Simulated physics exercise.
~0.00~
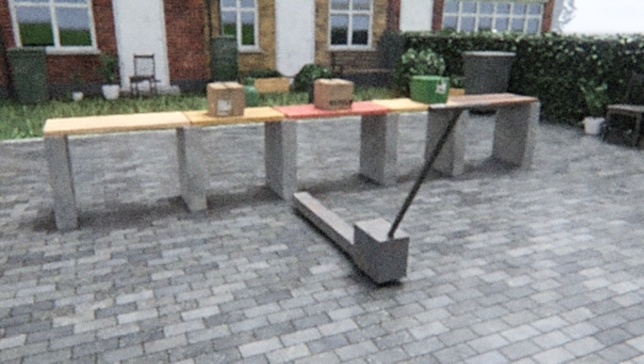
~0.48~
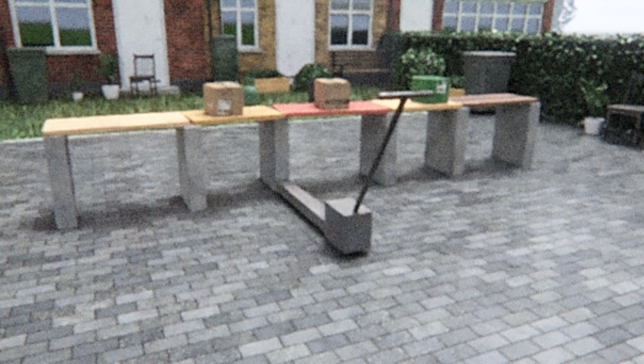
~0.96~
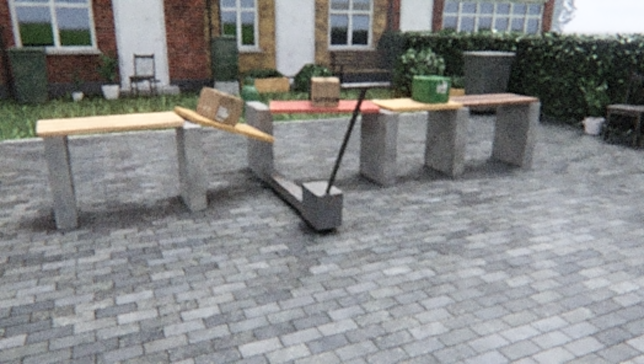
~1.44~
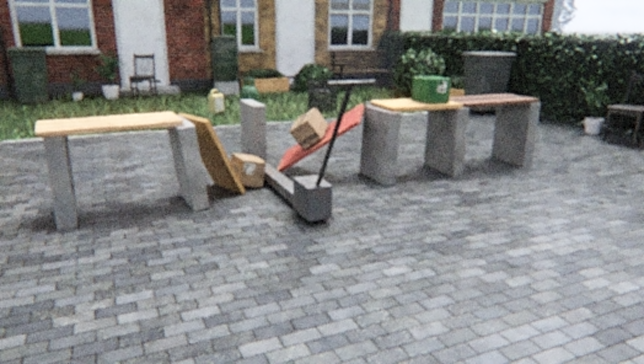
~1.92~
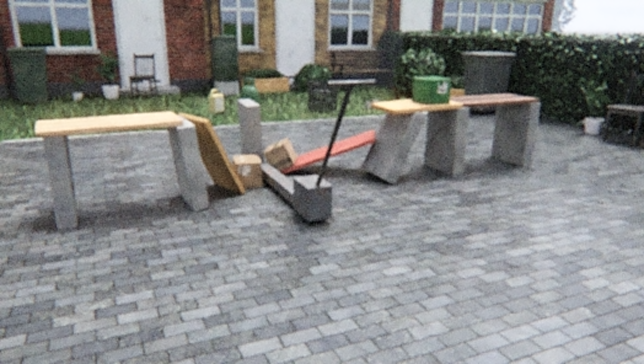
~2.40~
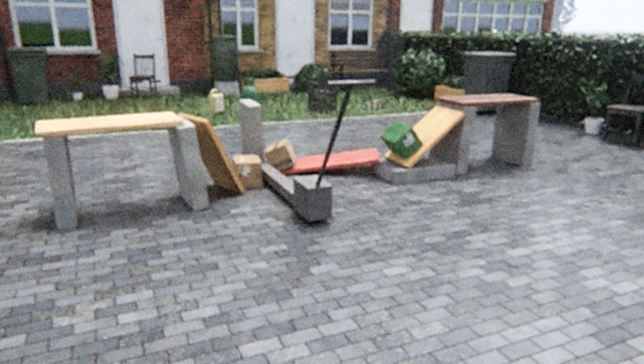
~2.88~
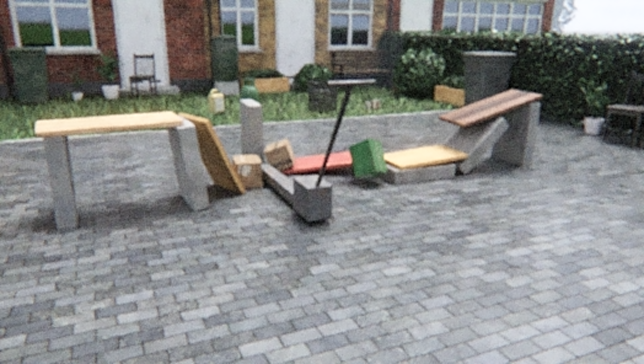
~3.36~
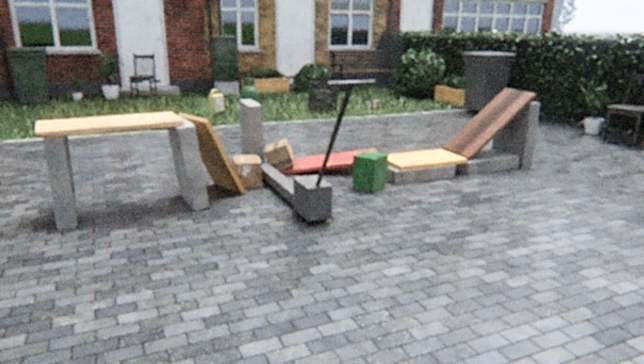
A long row of yellow, red and brown boards rests on grey upright blocks across a paved yard, seen from the front with brick houses and a hedge behind. Brown cartons sit left of centre and a green one toward the right, while a low grey jack with a tall dark handle stands in front. The jack slides left and back under the row, and the boards left of centre tip, dropping their cartons. The red board falls, then blocks topple rightward, tumbling the green carton. The jack stays stopped amid the wreckage, the far-left section still standing and the brown board sloping at right.
